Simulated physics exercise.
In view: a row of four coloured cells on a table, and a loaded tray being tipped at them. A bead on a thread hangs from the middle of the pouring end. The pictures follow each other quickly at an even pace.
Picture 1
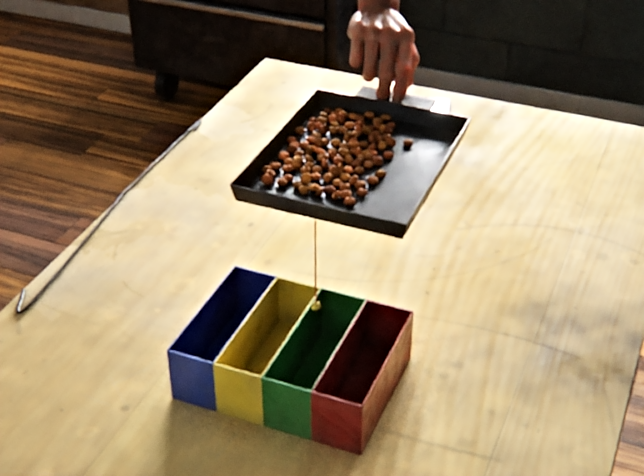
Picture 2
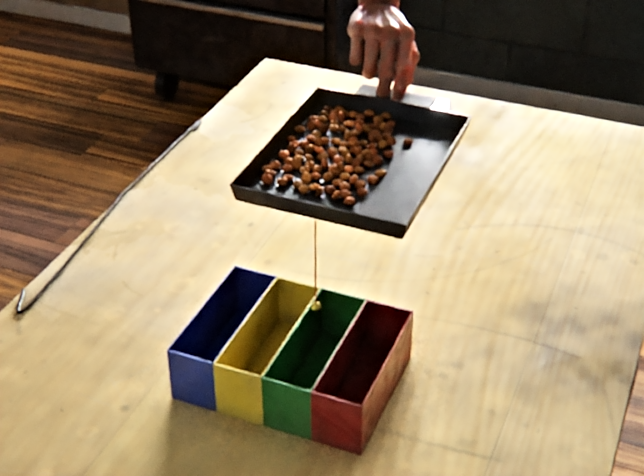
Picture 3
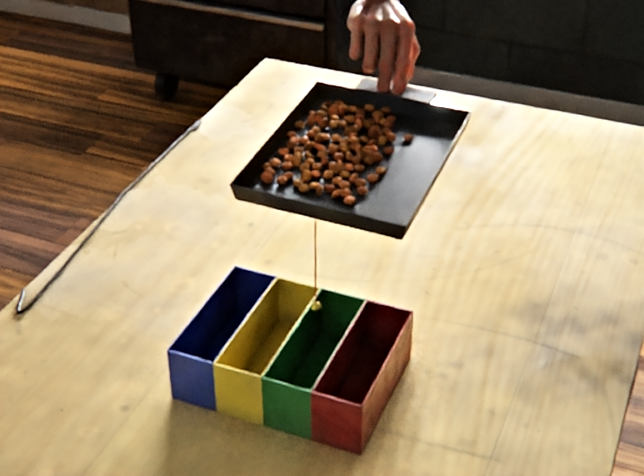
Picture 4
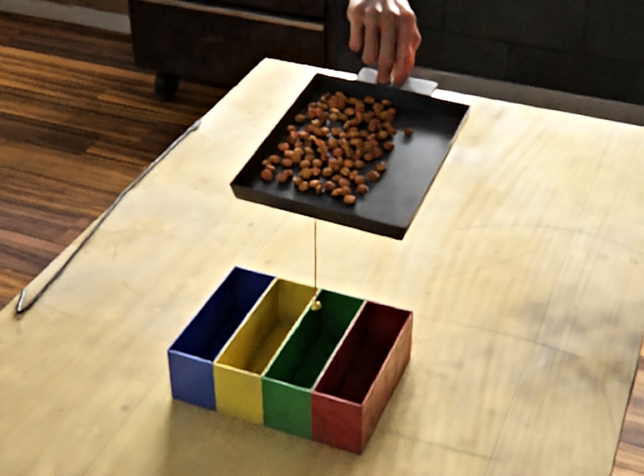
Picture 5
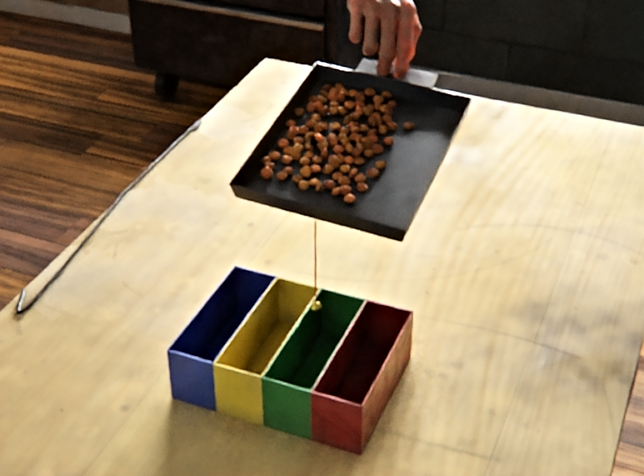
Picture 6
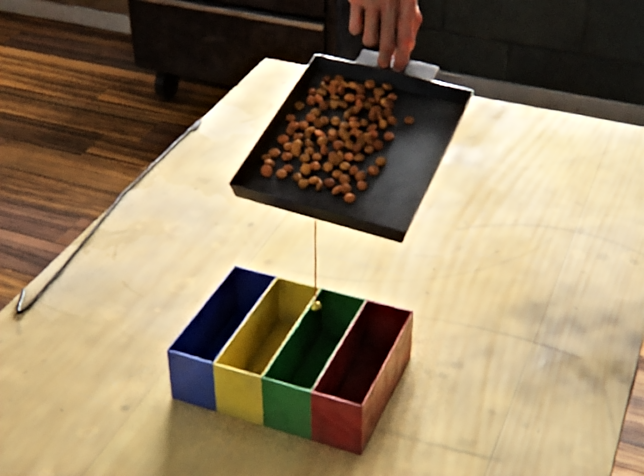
On a wooden table, a hand slowly tilts a dark tray of brown pieces above coloured compartments.
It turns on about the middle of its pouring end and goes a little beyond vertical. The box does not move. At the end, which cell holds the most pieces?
Most goes to the red cell.
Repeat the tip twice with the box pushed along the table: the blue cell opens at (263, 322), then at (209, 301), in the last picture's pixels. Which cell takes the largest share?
One: That green cell. Two: The red cell.
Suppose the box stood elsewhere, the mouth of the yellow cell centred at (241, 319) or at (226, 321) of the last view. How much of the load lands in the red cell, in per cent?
The first gives 30 %, the second 30 %.
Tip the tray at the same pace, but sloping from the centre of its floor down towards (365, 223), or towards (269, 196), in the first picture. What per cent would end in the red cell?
First some 60, then 0 per cent.
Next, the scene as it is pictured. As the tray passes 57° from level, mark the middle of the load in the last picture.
Roughly at (340, 195).
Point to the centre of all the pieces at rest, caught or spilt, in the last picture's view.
Around (357, 404).
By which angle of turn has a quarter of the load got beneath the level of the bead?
At some 95 degrees.
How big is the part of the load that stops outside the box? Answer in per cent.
Roughly 20 in a hundred.
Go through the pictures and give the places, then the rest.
The first picture shows corners of the pouring end at (235, 184) and (403, 222), level; middle of the load at (343, 152), bits of cat kibble; bead on its thread at (316, 306); blue cell at (192, 376); yellow cell at (239, 390); green cell at (287, 404); red cell at (337, 419).
The second picture shows corners of the pouring end at (235, 183) and (403, 222), level; middle of the load at (343, 151).
The third picture shows corners of the pouring end at (235, 183) and (403, 223), tipped barely, lowest at the right corner; middle of the load at (343, 147).
The fourth picture shows corners of the pouring end at (235, 183) and (403, 225), tipped a little, lowest at the right corner; middle of the load at (343, 143).
The fifth picture shows corners of the pouring end at (234, 182) and (403, 227), tipped a little, lowest at the right corner; middle of the load at (343, 138).
The sixth picture shows corners of the pouring end at (234, 182) and (403, 229), tipped a little, lowest at the right corner; middle of the load at (343, 133); blue cell at (192, 376); yellow cell at (239, 390); green cell at (287, 404); red cell at (337, 419).
Soon, tray tipped steeply; nearly all on the tray; a stray few falling or outside the box.
A while on, tray tipped right over; about a third on the tray; about a quarter in the red cell; a small part in the green cell; a stray few in the yellow cell; about a third falling or outside the box.
Towards the end, tray tipped past a quarter turn; about half in the red cell; about a quarter in the green cell; a small part in the yellow cell; about a quarter falling or outside the box.
Finally, tray tipped past a quarter turn; about half in the red cell; about a quarter in the green cell; a small part in the yellow cell; none in the blue cell; about a quarter outside the box.
